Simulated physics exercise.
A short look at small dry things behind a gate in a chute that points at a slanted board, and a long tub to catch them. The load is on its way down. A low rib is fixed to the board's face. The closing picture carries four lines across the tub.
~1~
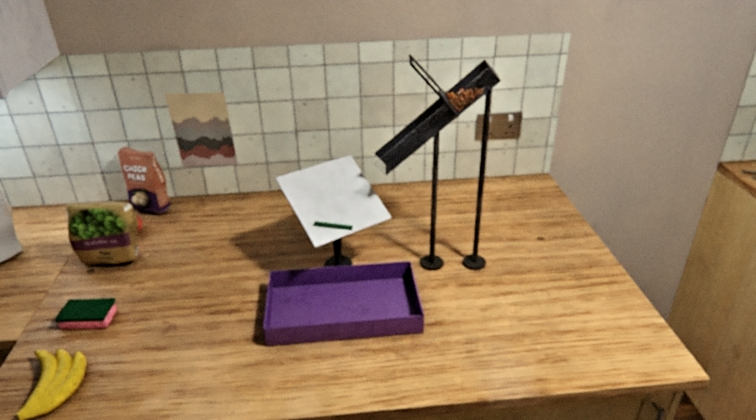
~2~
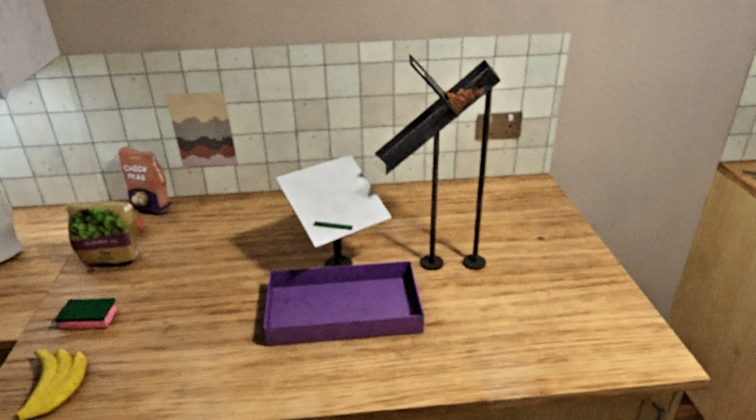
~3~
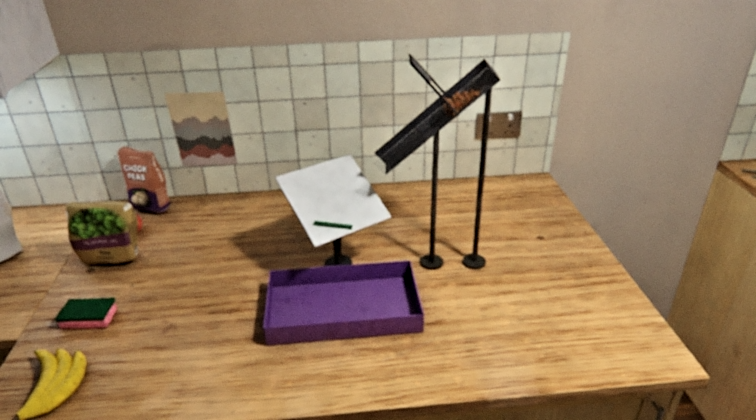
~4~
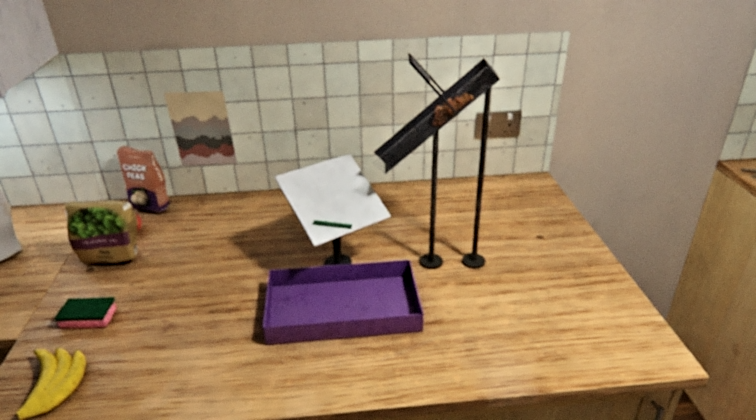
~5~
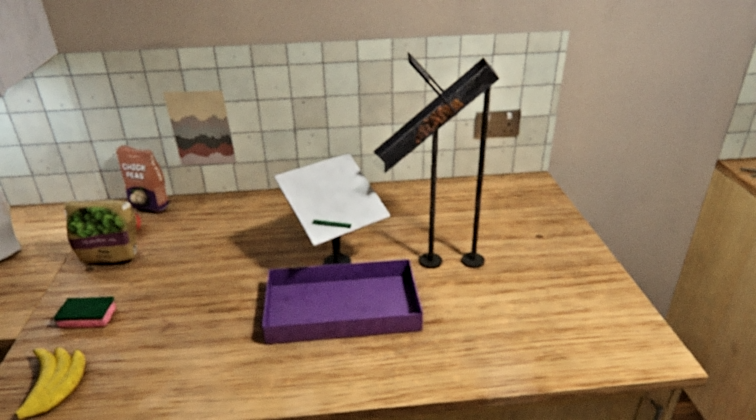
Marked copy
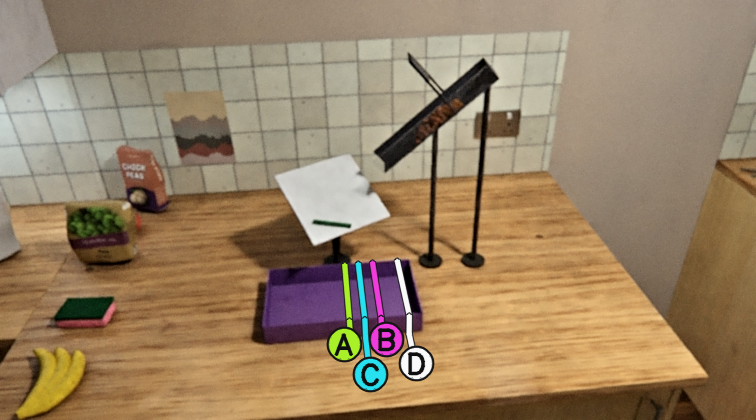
On a wooden kitchen counter, small brown pieces sat high in a sloping black chute beside a tilted white board and an empty purple tub, then slid down leftward about halfway along the chute.
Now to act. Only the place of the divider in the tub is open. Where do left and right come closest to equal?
Line B.
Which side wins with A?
Right.
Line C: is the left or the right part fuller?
More lands on the right.
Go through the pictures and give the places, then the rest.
Load behind the gate at (461, 98), cereal balls; lip of the chute at (386, 170), sloping fairly steeply, in the first picture.
Middle of the board at (334, 198), tilted fairly steeply; middle of its low edge at (355, 231); of its high edge at (314, 166), in the second picture.
Front corners of the tub at (264, 328) and (424, 315), empty; front of the load at (448, 114), in the third picture.
Middle of the load at (452, 110); its front at (434, 125), about a quarter of the way to the lip; rib from (314, 220) to (353, 225), in the fourth picture.
Middle of the load at (441, 117); its front at (417, 138), about half of the way to the lip, in the fifth picture.
On the marked copy, line A crosses the front rim at (349, 319); line B crosses the front rim at (381, 317); line C crosses the front rim at (364, 318); line D crosses the front rim at (409, 314).
If A is chosen, of what is caught, about a quarter on the left of the divider, most on the right.
If B is chosen, of what is caught, about half on the left of the divider, about half on the right.
If C is chosen, of what is caught, about a quarter on the left of the divider, most on the right.
If D is chosen, of what is caught, nearly all on the left of the divider, a small part on the right.
